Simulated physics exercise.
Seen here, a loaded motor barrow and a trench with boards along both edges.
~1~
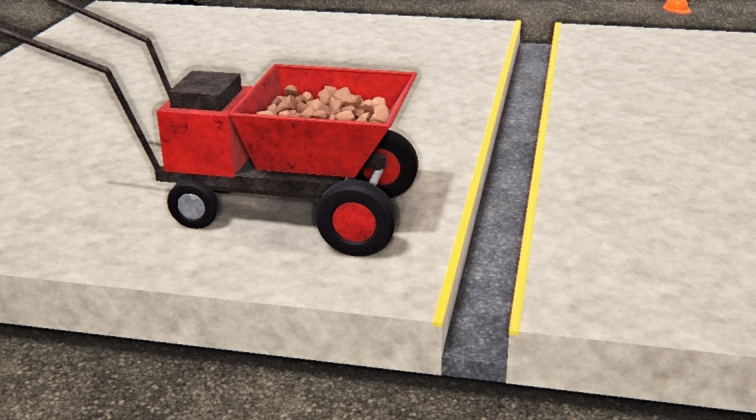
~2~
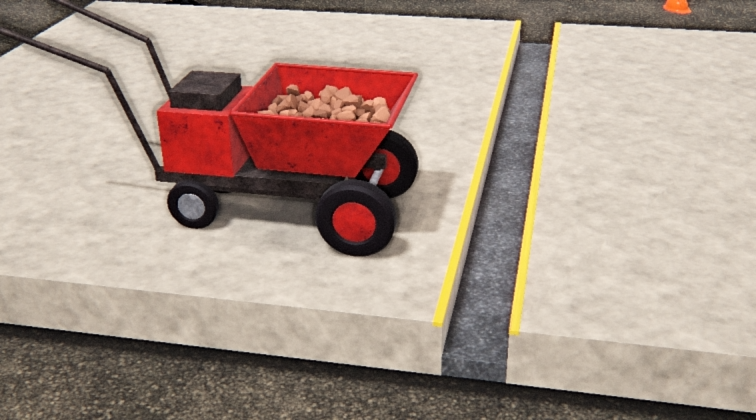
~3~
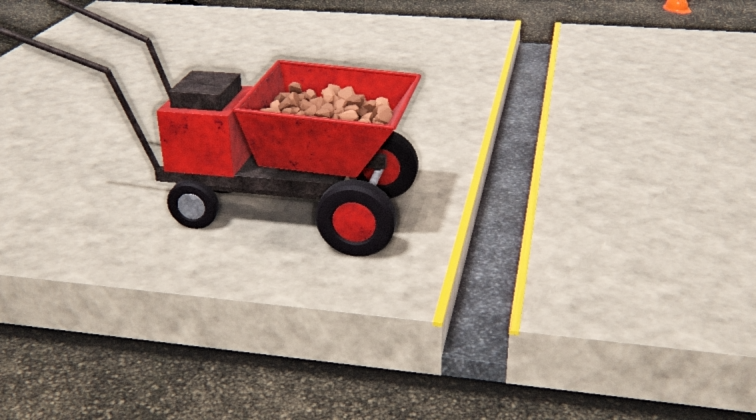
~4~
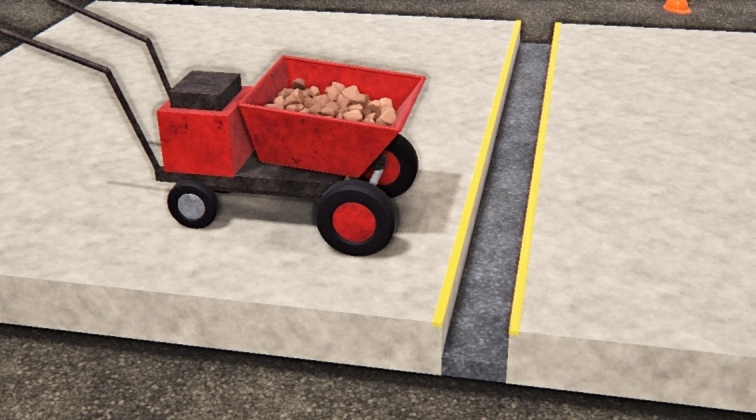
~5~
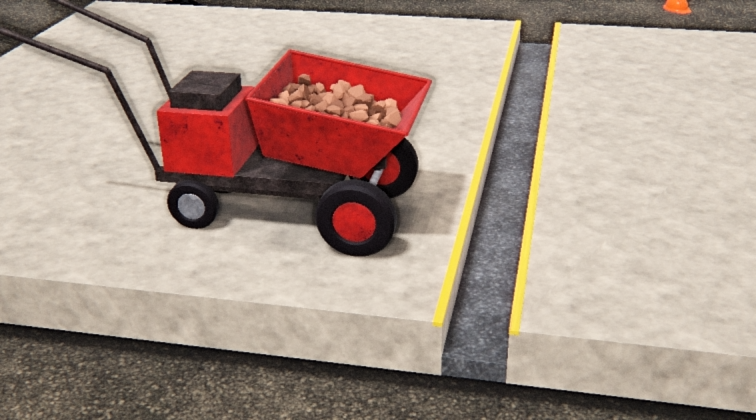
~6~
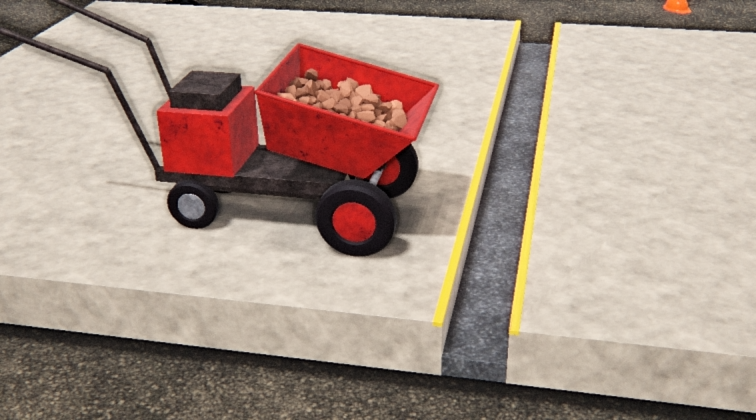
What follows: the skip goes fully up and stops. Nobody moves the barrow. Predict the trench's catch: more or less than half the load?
Inside: The greater amount.
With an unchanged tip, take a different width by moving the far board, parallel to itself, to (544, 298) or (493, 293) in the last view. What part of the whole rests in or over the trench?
In order: Some 90 per cent, then some 60 per cent.
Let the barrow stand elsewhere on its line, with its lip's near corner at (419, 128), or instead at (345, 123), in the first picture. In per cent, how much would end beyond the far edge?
40 % for the first, 0 % for the second.
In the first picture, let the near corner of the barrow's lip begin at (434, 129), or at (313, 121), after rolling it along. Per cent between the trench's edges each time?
In order: 20 % and 30 %.
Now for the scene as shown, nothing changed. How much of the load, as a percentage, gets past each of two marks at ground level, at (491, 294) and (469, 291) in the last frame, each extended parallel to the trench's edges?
Result, first then second: 40 %, 70 %.
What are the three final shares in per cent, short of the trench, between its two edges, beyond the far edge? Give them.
Roughly, short 0 per cent, between 85 per cent and beyond 5 per cent.
Soon, skip tipped well over; all in the skip.
A while on, skip tipped steeply; nearly all in the skip; a stray few in or heaped over the trench; a stray few falling.
Towards the end, skip tipped right over; about a third in the skip; about two thirds in or heaped over the trench; a small part beyond it.
Finally, skip tipped right over; a small part in the skip; a stray few short of the trench; most in or heaped over the trench; a small part beyond it.
